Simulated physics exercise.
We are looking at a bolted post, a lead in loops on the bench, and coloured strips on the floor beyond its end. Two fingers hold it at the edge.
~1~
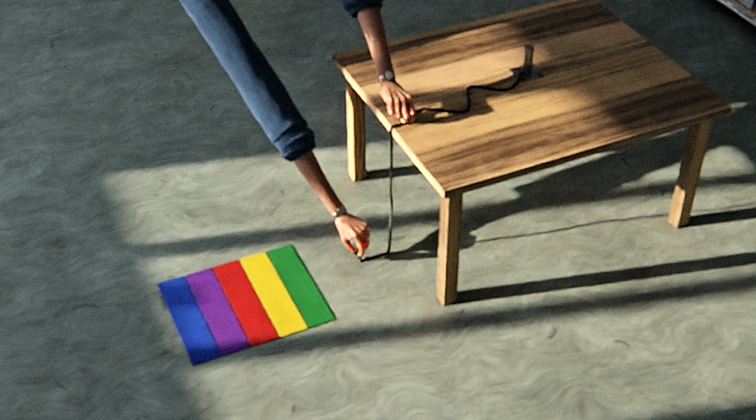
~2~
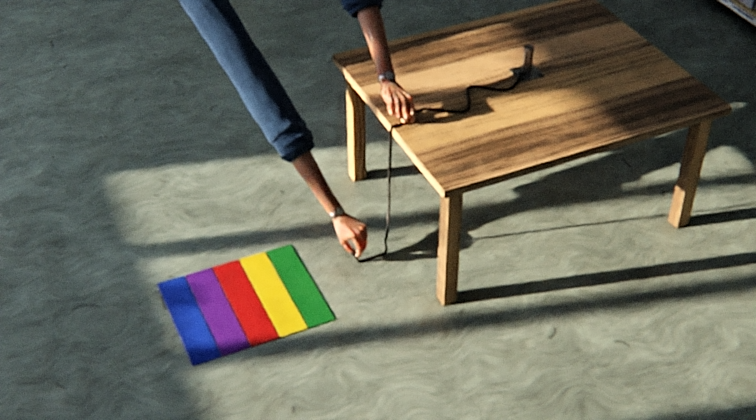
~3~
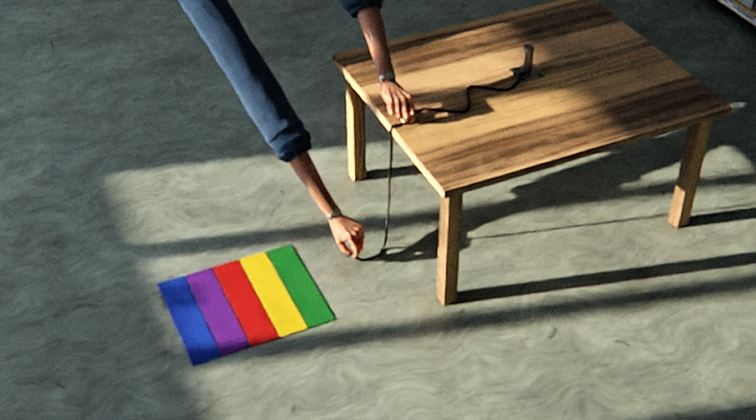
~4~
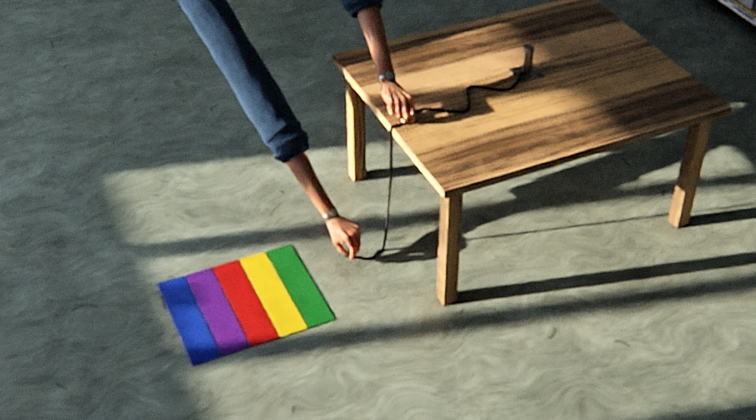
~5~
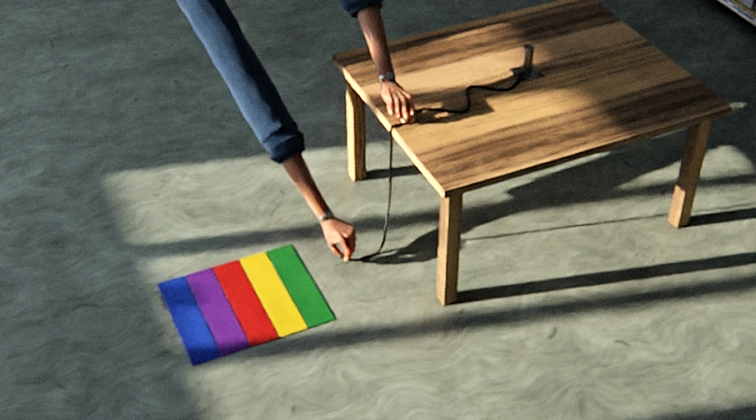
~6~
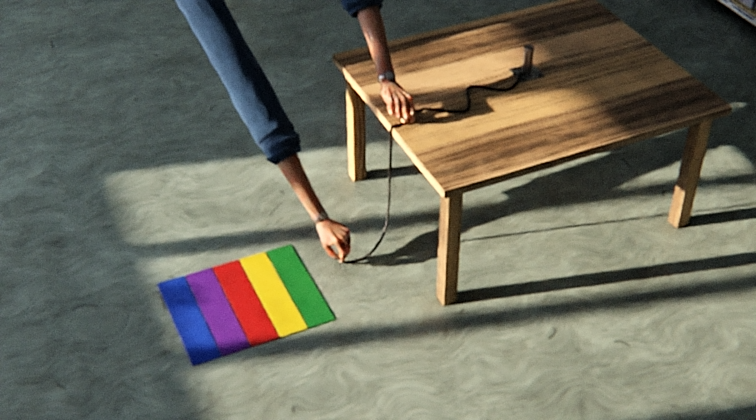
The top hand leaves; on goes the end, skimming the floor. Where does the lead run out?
The end stops over the purple strip.
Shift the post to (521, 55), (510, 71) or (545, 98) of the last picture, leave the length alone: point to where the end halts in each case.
Try by try, around (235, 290), (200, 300) and (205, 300).
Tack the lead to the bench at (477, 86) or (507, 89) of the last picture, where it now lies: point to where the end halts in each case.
Near (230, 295) and (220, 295).
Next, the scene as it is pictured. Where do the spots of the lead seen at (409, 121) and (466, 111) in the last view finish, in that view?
The first at (368, 141), the second at (426, 109).
Soon after, end near (264, 282); over yellow.
Then, end near (232, 292); over red.
At full stretch, end near (212, 298); over purple. It gets as far as the purple strip.
